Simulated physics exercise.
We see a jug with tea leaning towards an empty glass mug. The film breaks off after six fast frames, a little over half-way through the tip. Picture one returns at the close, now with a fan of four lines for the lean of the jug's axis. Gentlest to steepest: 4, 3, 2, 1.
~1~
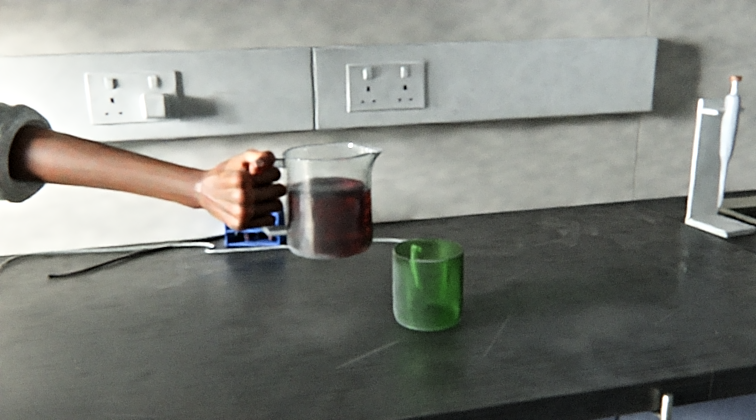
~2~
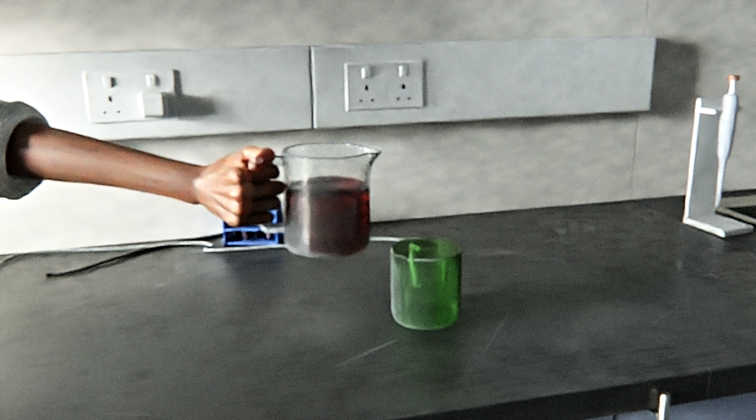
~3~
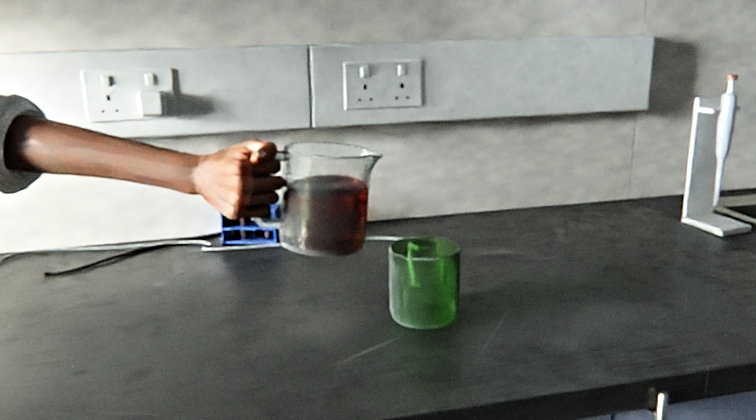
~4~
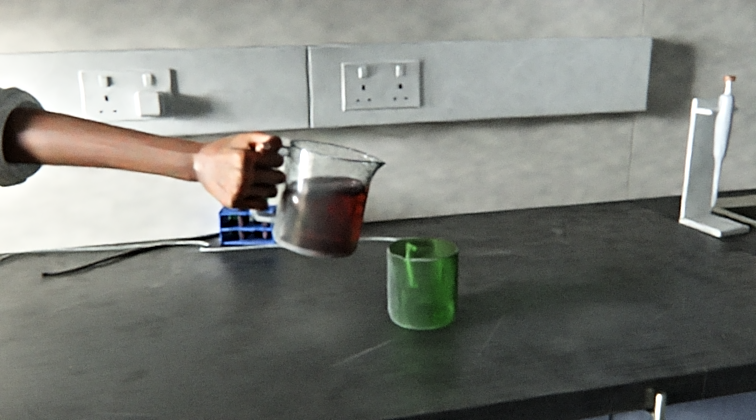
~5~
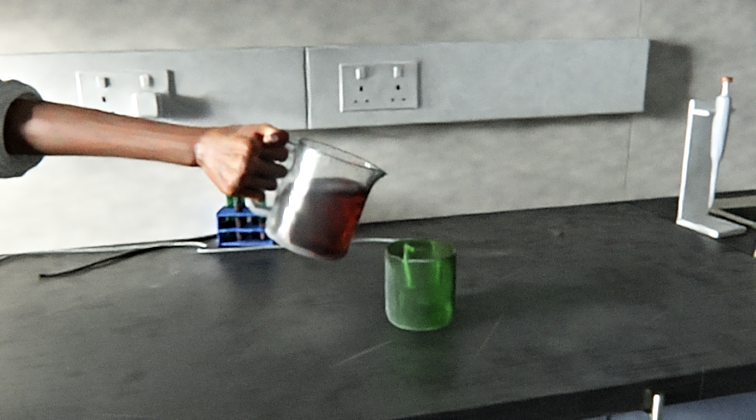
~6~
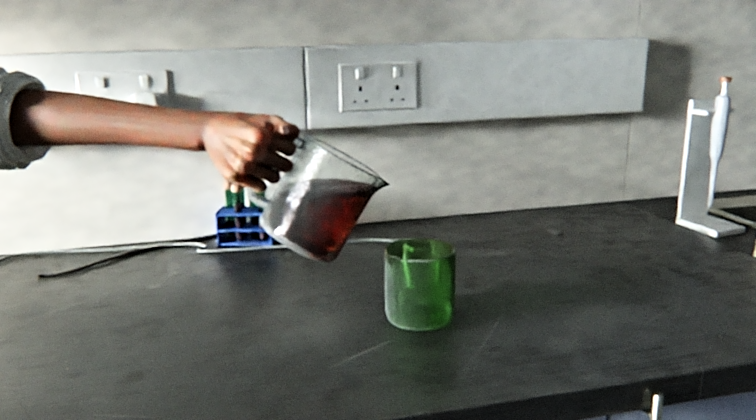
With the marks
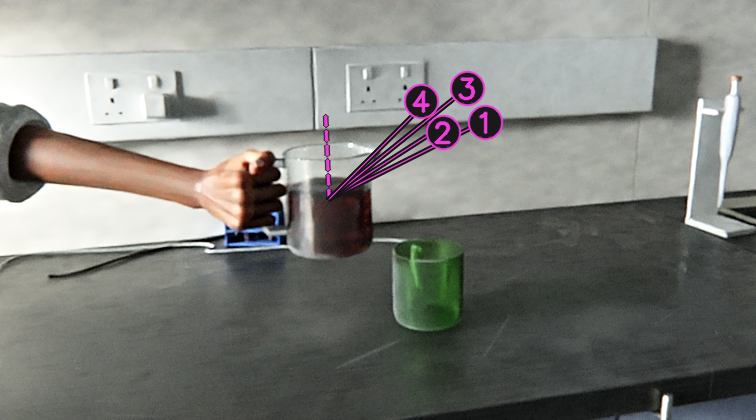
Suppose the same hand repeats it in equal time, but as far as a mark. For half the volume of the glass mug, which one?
1 beats the others.
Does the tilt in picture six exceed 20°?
Yes.
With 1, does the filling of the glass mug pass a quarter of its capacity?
Yes.
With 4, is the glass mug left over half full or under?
Under.
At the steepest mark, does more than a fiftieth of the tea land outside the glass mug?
No.
On the marked copy, 1 at (469, 128); 2 at (426, 136); 3 at (453, 98); 4 at (411, 116).
For tilt 1, the glass mug ends with about 49 % of what it can hold.
For tilt 2, the glass mug ends with about 35 % of what it can hold.
For tilt 3, the glass mug ends with about 22 % of what it can hold.
For tilt 4, the glass mug ends with about 11 % of what it can hold.
